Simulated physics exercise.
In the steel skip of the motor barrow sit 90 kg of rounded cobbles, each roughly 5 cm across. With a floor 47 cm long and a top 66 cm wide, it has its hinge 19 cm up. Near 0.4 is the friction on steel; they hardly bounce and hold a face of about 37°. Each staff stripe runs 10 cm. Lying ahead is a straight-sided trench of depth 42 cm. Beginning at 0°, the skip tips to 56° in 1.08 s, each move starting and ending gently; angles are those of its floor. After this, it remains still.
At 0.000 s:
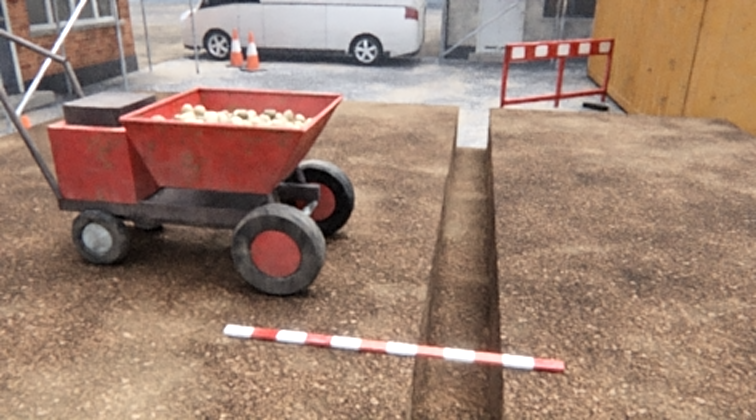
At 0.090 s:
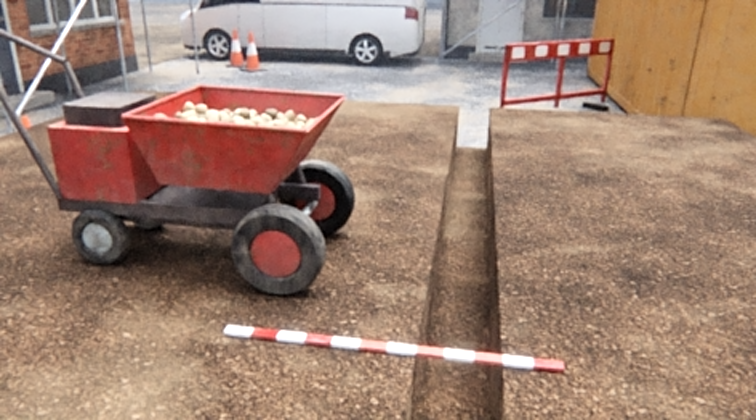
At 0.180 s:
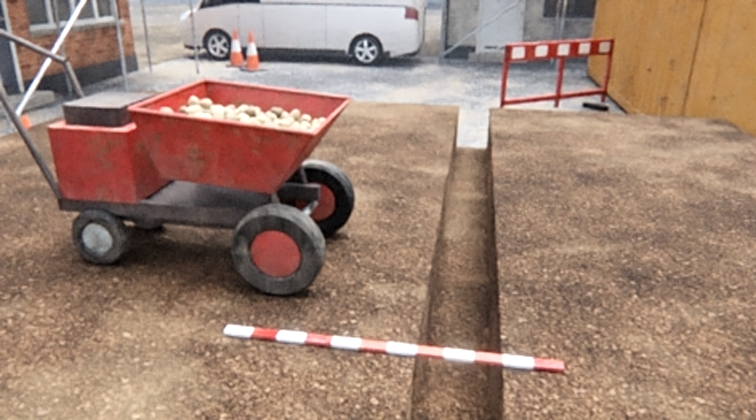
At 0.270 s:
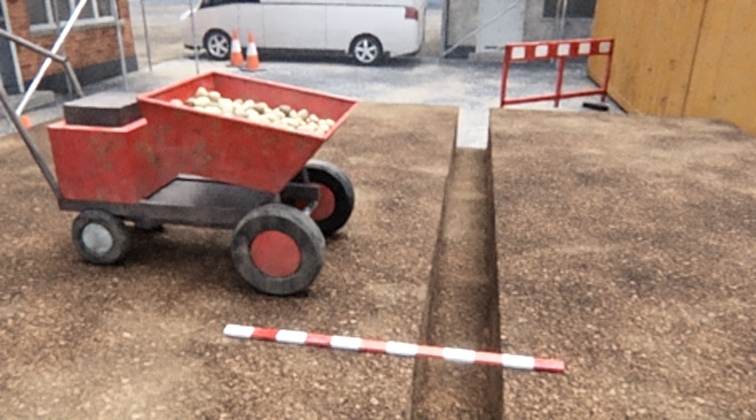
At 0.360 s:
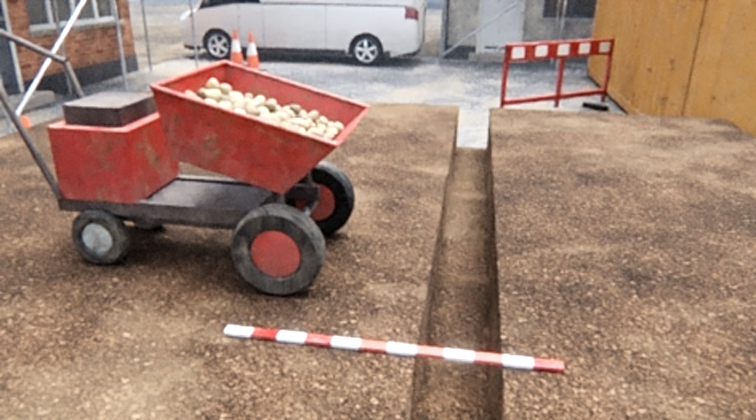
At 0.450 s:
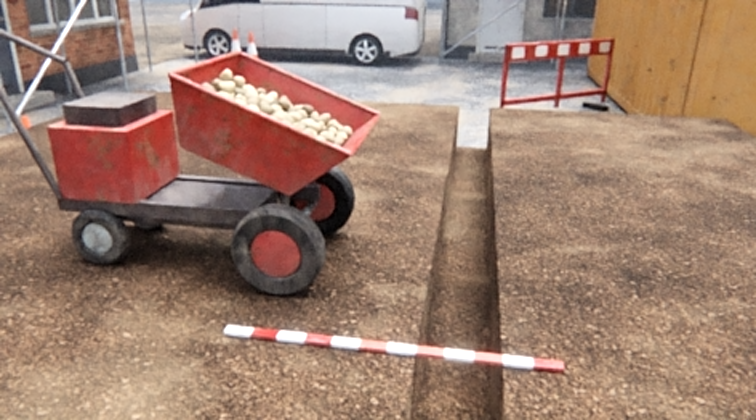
A red motor barrow loaded with rounded cobbles stood still on brown gravelly ground beside a narrow trench, and its skip slowly tilted forward to the right, its back end rising with the stones inside.
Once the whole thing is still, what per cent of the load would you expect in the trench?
I would expect about 25 per cent.
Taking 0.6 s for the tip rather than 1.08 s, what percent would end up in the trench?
Then roughly 35 percent.
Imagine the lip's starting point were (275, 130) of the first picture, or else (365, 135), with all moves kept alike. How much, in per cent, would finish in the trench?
First place roughly 15%, second roughly 15%.
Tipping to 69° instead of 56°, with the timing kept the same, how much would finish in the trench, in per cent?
It would be close to 90 percent.
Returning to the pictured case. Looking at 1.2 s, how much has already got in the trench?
By that point it's something like 0 in a hundred.
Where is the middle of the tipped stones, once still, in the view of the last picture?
Somewhere around (463, 356) in the last picture.
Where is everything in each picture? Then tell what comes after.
Lip at (303, 130), floor tilted 0°, highest stones at (235, 116), in the first picture.
Lip at (306, 131), floor tilted 1°, highest stones at (237, 115); the stones move at 0.2 m/s on average, in the second picture.
Lip at (313, 134), floor tilted 4°, highest stones at (213, 111); the stones move at 0.3 m/s on average, in the third picture.
Lip at (324, 139), floor tilted 9°, highest stones at (217, 103); the stones move at 0.5 m/s on average, in the fourth picture.
The skip is at 15°, its lip at (337, 145); the top of the load is at (220, 94); the stones move at 0.6 m/s on average, in the fifth picture.
The skip is at 21°, its lip at (350, 155); the top of the load is at (231, 85); the stones move at 0.6 m/s on average, in the sixth picture.
After 0.8 s the floor is at 47°; 100 % in the skip; the foremost stones are at (373, 179).
After 1.2 s the floor is at 56°; 96 % in the skip, 3 % short of the trench, 1 % in the trench; the foremost stones are at (434, 220).
After 1.5 s the floor is at 56°; 82 % in the skip, 4 % short of the trench, 15 % in the trench; the foremost stones are at (486, 356).
After 3.5 s the floor is at 56°; 73 % in the skip, 2 % short of the trench, 25 % in the trench; the foremost stones are at (486, 343).
